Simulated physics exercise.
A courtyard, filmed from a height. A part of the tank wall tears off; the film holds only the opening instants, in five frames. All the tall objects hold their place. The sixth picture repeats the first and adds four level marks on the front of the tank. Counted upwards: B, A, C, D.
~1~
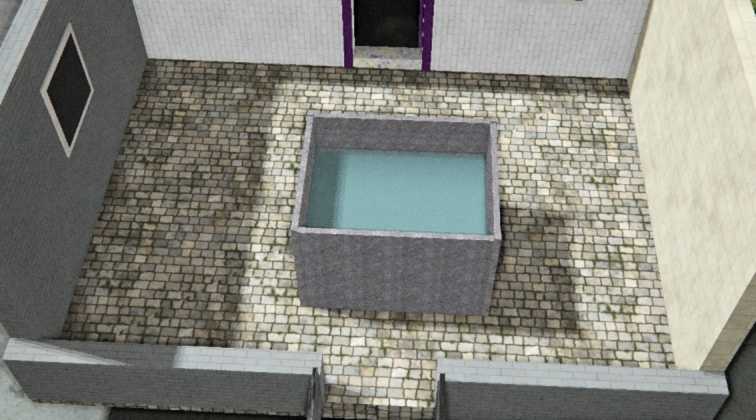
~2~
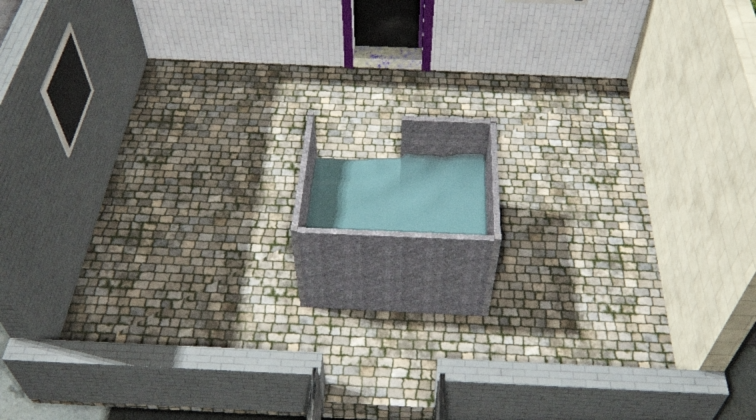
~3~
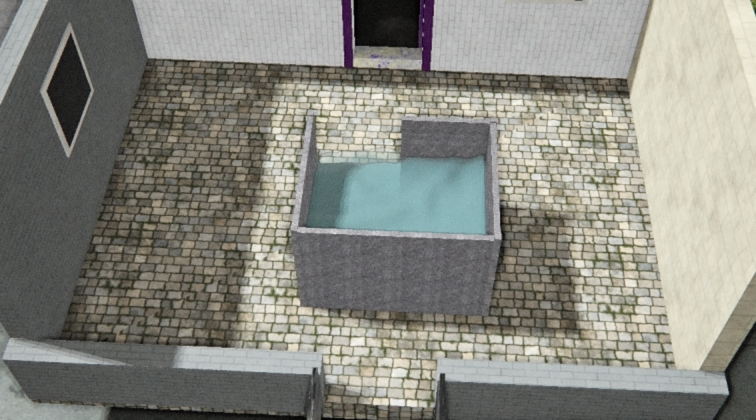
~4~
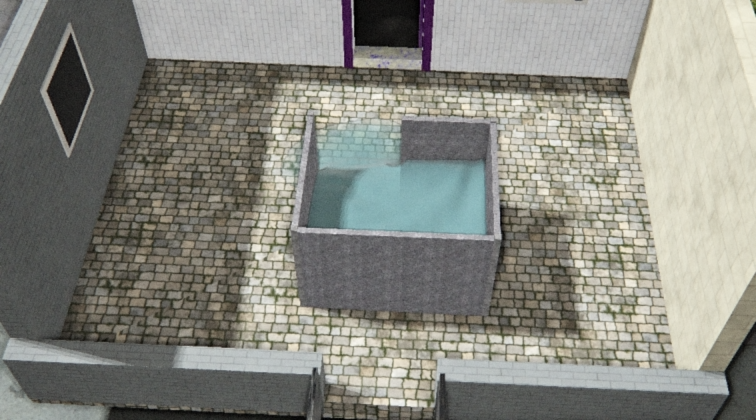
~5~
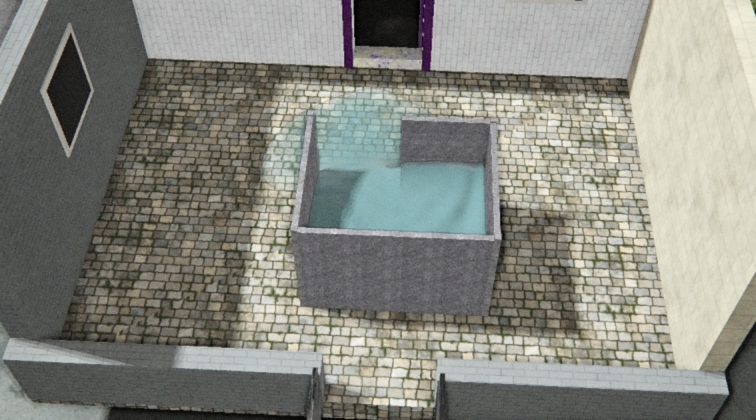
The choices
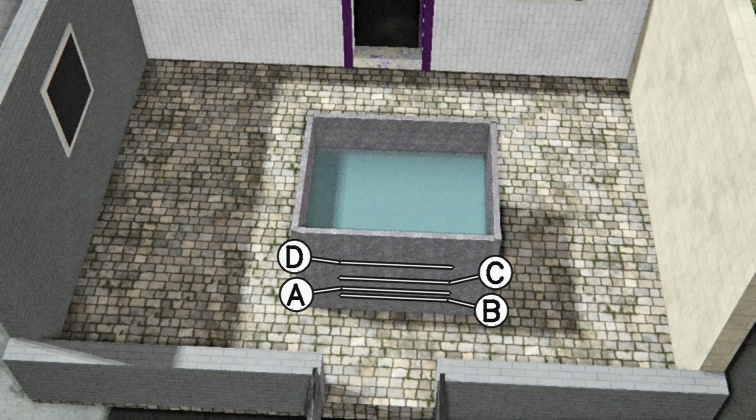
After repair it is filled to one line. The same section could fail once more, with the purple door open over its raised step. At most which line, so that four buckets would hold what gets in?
Choose A.
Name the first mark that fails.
C.
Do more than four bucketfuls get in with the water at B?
No, not at all.
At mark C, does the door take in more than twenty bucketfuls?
No, less.
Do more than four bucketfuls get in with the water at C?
Yes.
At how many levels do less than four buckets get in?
Two of them.
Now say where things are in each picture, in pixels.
The first picture shows water in the tank at rest, its middle at (398, 202); foot of the purple doorway at (387, 68); open gate at (380, 352).
In the second picture, water covers 1 % of the ground, its front hidden from here.
In the third picture, water covers 3 % of the ground, its front hidden from here.
In the fourth picture, water covers 7 % of the ground, its front hidden from here.
In the fifth picture, 12 % of the ground under water, visible out to (279, 144).
In white, A at (394, 290); B at (394, 297); C at (394, 280); D at (395, 264); from the bottom up B, A, C, D.
For mark A, a splash gets over, under a bucket.
For mark B, nothing gets over.
For mark C, about 7 bucketfuls get in.
For mark D, dozens of bucketfuls pour in.
